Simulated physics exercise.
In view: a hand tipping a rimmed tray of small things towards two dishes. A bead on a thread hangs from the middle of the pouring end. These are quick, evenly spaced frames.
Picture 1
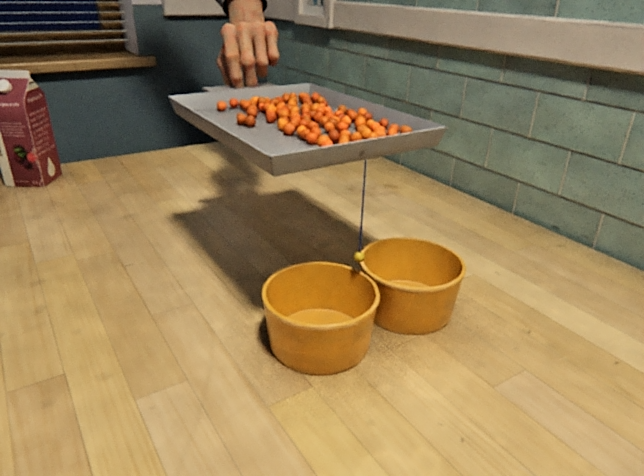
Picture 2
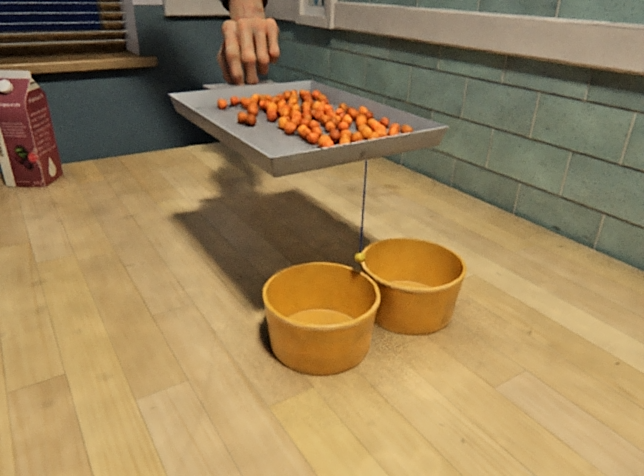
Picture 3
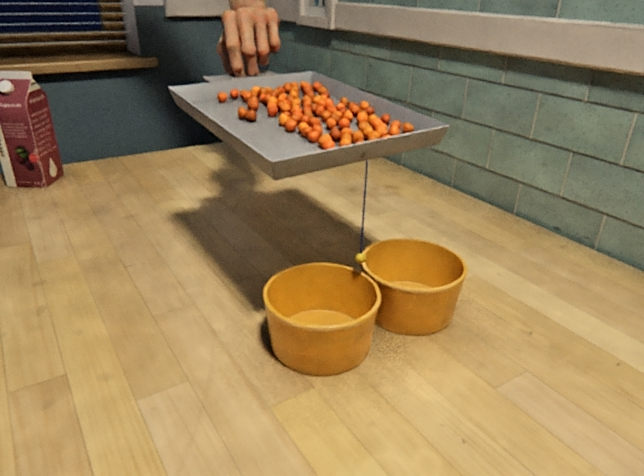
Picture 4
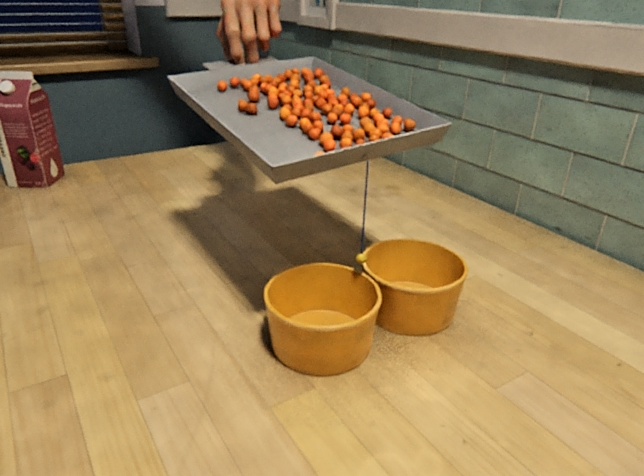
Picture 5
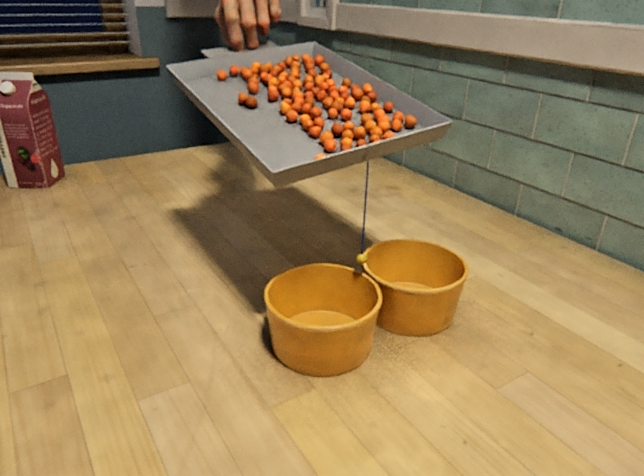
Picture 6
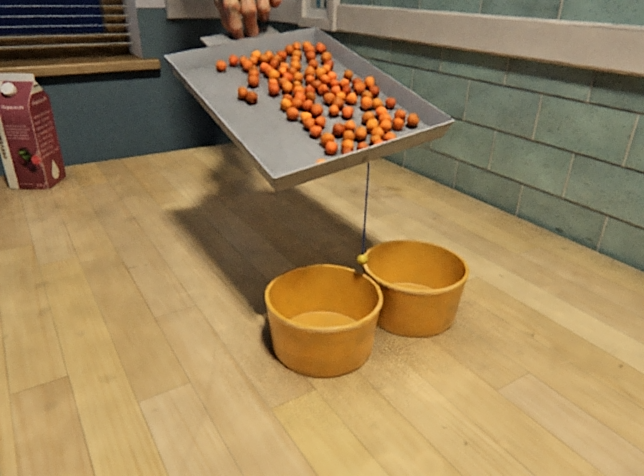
A hand held a grey rimmed tray of small orange balls above two yellowish-orange dishes, then gradually raised its back edge, tilting the tray forward and slightly down toward the left front corner.
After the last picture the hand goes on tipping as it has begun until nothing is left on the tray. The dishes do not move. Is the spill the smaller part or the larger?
The two hold the larger part of the load.
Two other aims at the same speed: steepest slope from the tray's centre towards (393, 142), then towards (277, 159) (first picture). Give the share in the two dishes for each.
About 90 and 70 per cent.
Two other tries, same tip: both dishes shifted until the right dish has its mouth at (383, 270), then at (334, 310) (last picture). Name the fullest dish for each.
At the first place the left-hand dish, at the second right.
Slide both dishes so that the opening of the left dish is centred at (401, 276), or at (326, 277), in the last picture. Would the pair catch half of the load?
First not half, then the smaller part.
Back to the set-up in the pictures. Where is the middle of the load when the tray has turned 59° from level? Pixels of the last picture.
Close to (306, 148).
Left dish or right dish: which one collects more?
Fuller: Left.
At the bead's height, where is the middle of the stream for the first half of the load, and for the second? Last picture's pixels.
Around (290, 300) and then (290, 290).
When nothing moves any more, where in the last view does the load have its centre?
Near (313, 344).
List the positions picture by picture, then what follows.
In the first picture, corners of the pouring end at (273, 153) and (439, 126), level; middle of the load at (305, 118), coated peanuts; left dish at (352, 342); right dish at (445, 304); bead on its thread at (359, 257).
In the second picture, corners of the pouring end at (274, 154) and (440, 126), level; middle of the load at (306, 117).
In the third picture, corners of the pouring end at (275, 158) and (441, 125), tipped barely, lowest at the left corner; middle of the load at (307, 112).
In the fourth picture, corners of the pouring end at (276, 162) and (443, 122), tipped a little, lowest at the left corner; middle of the load at (308, 104).
In the fifth picture, corners of the pouring end at (276, 167) and (445, 120), tipped a little, lowest at the left corner; middle of the load at (308, 96).
In the sixth picture, corners of the pouring end at (277, 172) and (446, 119), tipped clearly, lowest at the left corner; middle of the load at (310, 91); left dish at (356, 345); right dish at (449, 307).
Soon after the last picture, tray tipped steeply; nearly all on the tray; a stray few in the left dish; a stray few outside both; a small part in the air.
A little later, tray tipped right over; about a quarter on the tray; about a third in the left dish; about a quarter outside both; about a quarter in the air.
Later still, tray tipped past a quarter turn; about two thirds in the left dish; about a quarter outside both.
At rest, tray tipped past a quarter turn; about two thirds in the left dish; none in the right dish; about a quarter outside both.
